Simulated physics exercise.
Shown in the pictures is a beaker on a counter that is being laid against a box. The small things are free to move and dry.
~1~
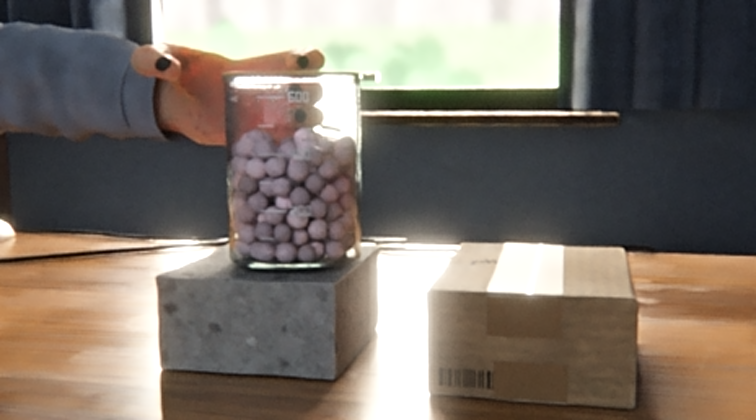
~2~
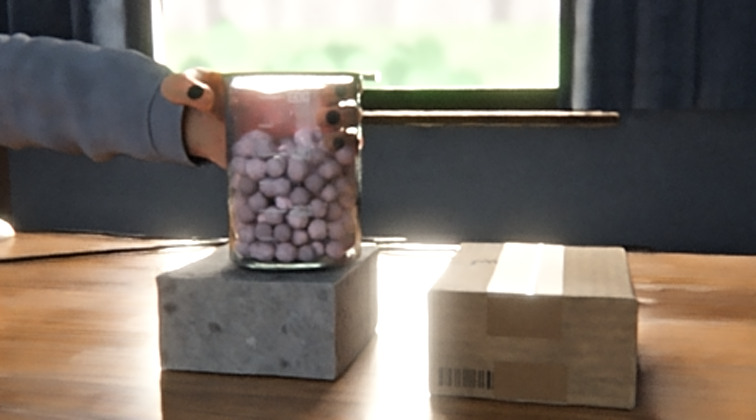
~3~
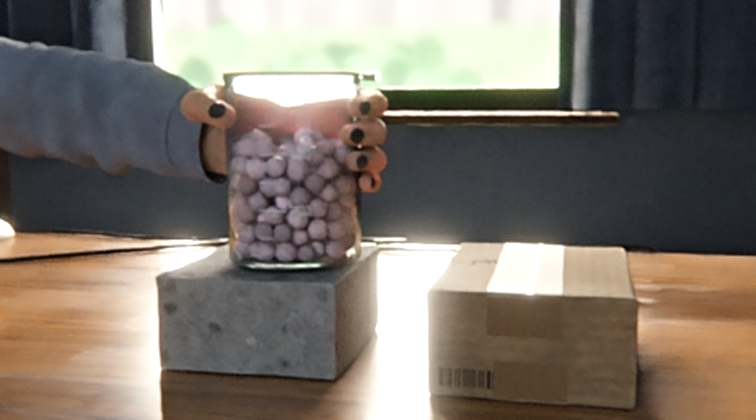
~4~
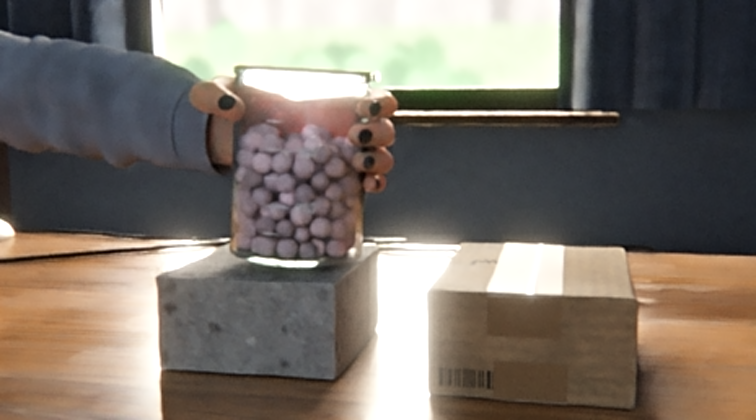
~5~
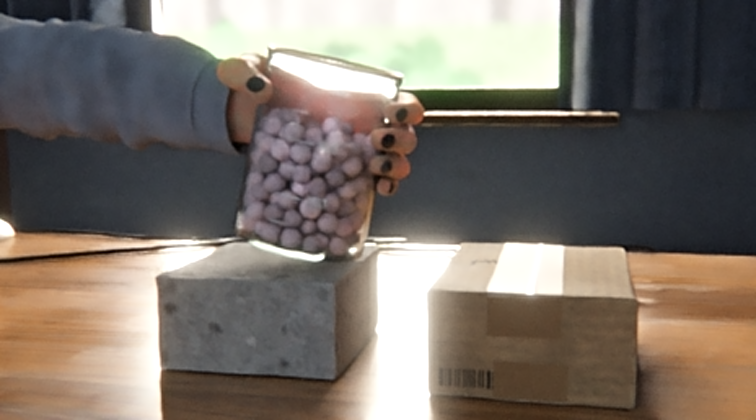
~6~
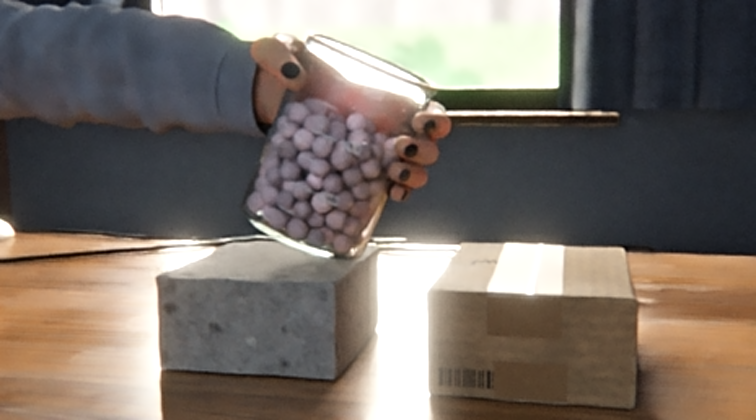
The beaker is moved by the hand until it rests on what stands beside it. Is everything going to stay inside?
No, some escapes.
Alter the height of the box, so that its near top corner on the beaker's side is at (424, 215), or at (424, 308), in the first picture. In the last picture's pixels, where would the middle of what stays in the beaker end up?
Case 1: (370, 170); case 2: (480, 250).
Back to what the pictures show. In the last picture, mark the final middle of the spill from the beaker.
(625, 262).
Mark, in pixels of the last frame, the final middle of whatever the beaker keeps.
Roughly (432, 226).
Then, 0.28 s later than the last frame, the beaker leans 43°; everything is still inside.
Then, 0.64 s later than the last frame, the beaker leans 67°; everything is still inside.
Then, 1.02 s later than the last frame, the beaker leans 88°; a small part of the sugar pearls out of it.
When it is over, the beaker rests on the box at 89°; roughly half of the sugar pearls out of it.
